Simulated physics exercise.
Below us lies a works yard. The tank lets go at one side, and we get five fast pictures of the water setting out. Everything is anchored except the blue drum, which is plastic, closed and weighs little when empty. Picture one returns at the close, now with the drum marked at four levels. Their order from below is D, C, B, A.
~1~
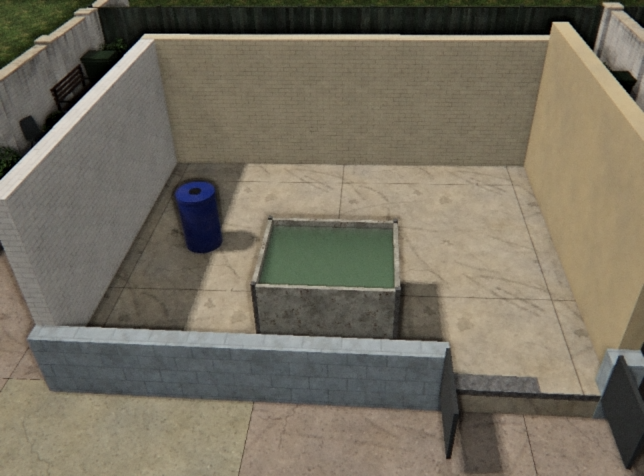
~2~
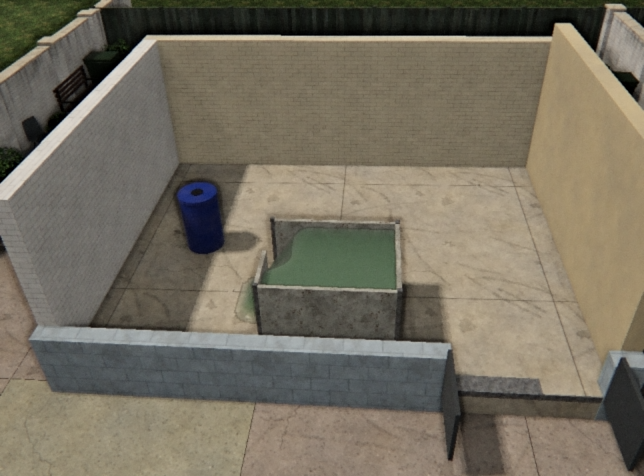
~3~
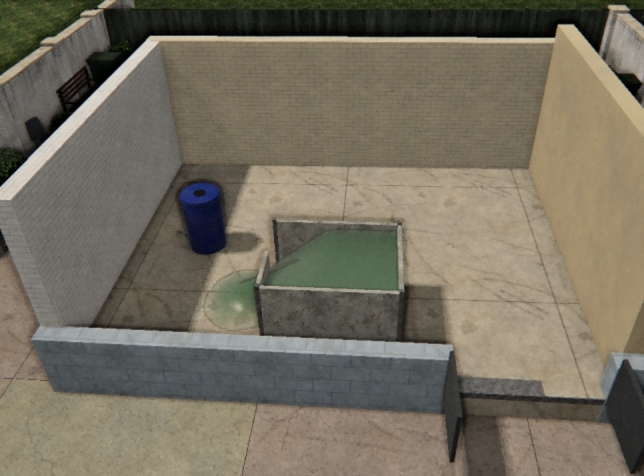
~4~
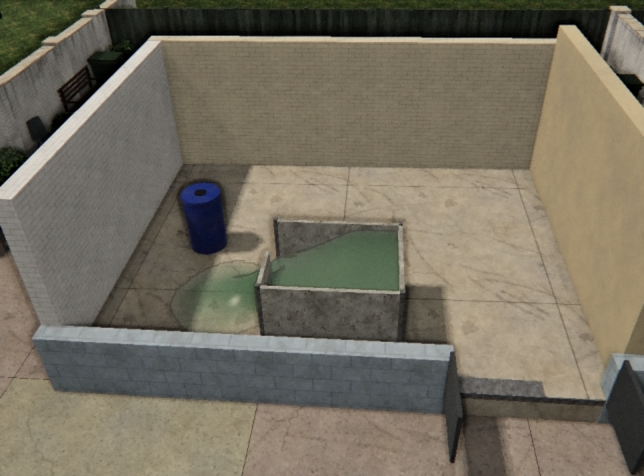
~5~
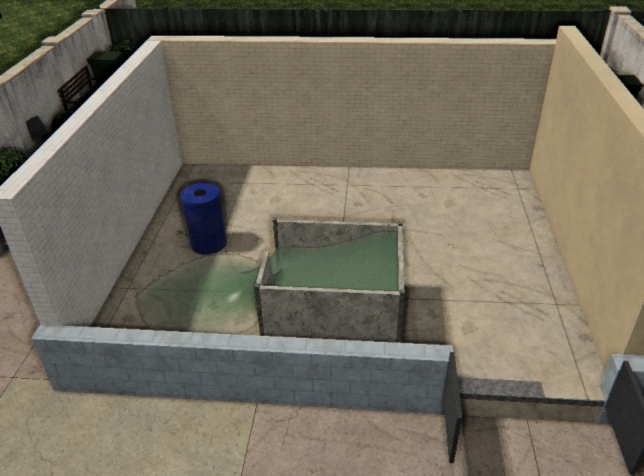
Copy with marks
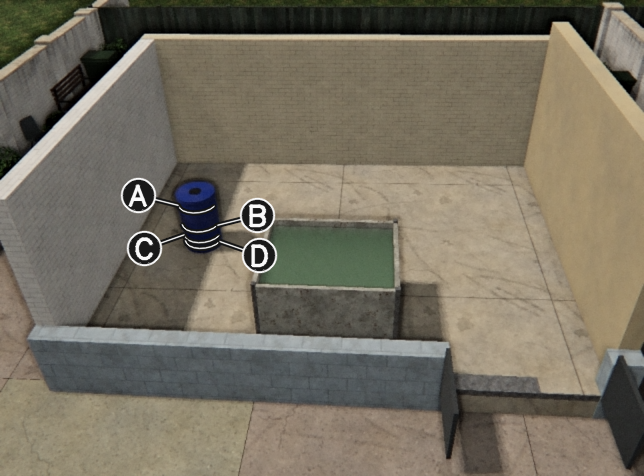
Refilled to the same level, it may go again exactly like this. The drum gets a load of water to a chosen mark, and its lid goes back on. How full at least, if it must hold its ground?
Line B just does it.
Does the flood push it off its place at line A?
No, that is safe.
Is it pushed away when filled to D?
Yes, that goes wrong.
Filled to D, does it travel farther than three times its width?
Yes.
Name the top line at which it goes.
C it is.
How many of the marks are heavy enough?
Two of them.
On the marked copy, A at (193, 212); B at (196, 232); C at (198, 242); D at (199, 248); from the bottom up D, C, B, A.
For line A, it does not move.
For line B, it does not move.
For line C, it is pushed about twice its own width away.
For line D, it is pushed about 6 times its own width away.
